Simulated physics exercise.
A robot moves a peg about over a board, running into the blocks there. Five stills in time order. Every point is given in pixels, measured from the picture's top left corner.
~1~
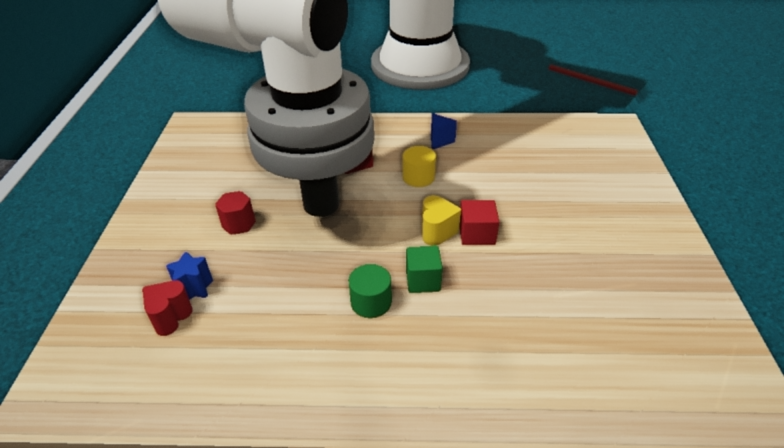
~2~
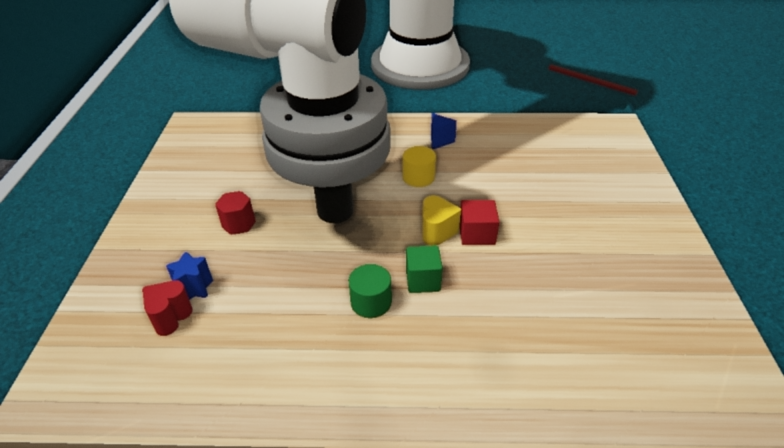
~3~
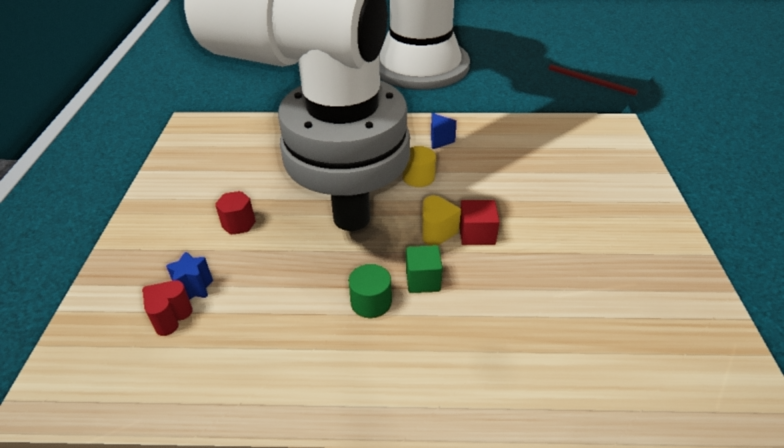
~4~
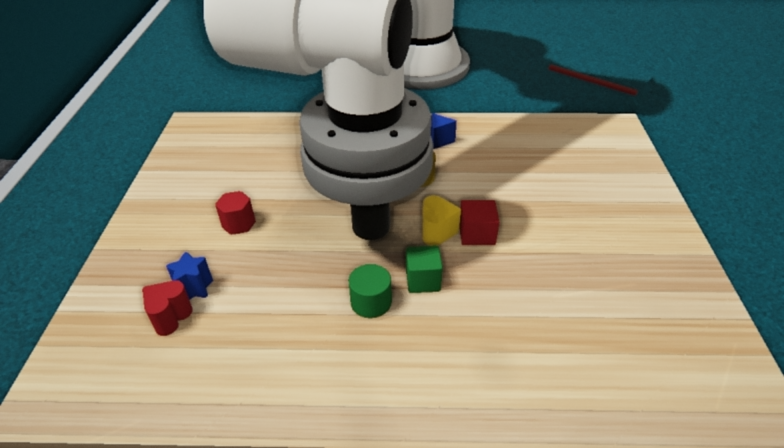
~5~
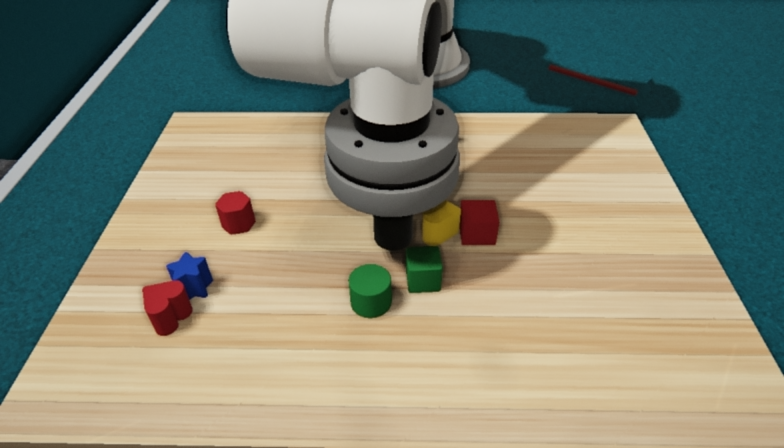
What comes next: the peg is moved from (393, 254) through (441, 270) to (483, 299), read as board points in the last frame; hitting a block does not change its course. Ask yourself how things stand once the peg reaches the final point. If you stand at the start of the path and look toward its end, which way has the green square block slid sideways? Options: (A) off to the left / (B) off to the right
B: Off to the right.
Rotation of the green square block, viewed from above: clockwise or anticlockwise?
Its rotation is clockwise.
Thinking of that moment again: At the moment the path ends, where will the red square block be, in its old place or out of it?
Not moved.
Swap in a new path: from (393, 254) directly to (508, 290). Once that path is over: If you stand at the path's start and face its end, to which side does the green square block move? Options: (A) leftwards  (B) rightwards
Answer: B.
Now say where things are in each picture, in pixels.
Peg's lower end (322, 206); green square block (424, 257); yellow heart (439, 209); red square block (480, 210), in the first frame.
Peg (335, 212); blocks still, in the second frame.
Peg (352, 219); blocks still, in the third frame.
Peg (371, 228); blocks still, in the fourth frame.
Peg (393, 238); green square block (424, 257); yellow heart (439, 209); red square block (480, 210), in the fifth frame.
The first path, step by step. One third of the way, peg (427, 246); green square block (432, 266).
Two thirds of the way, peg (457, 263); green square block (439, 280), turned 40° clockwise.
At the end, peg (486, 283); green square block (439, 282), turned 45° clockwise; yellow heart still; red square block still.
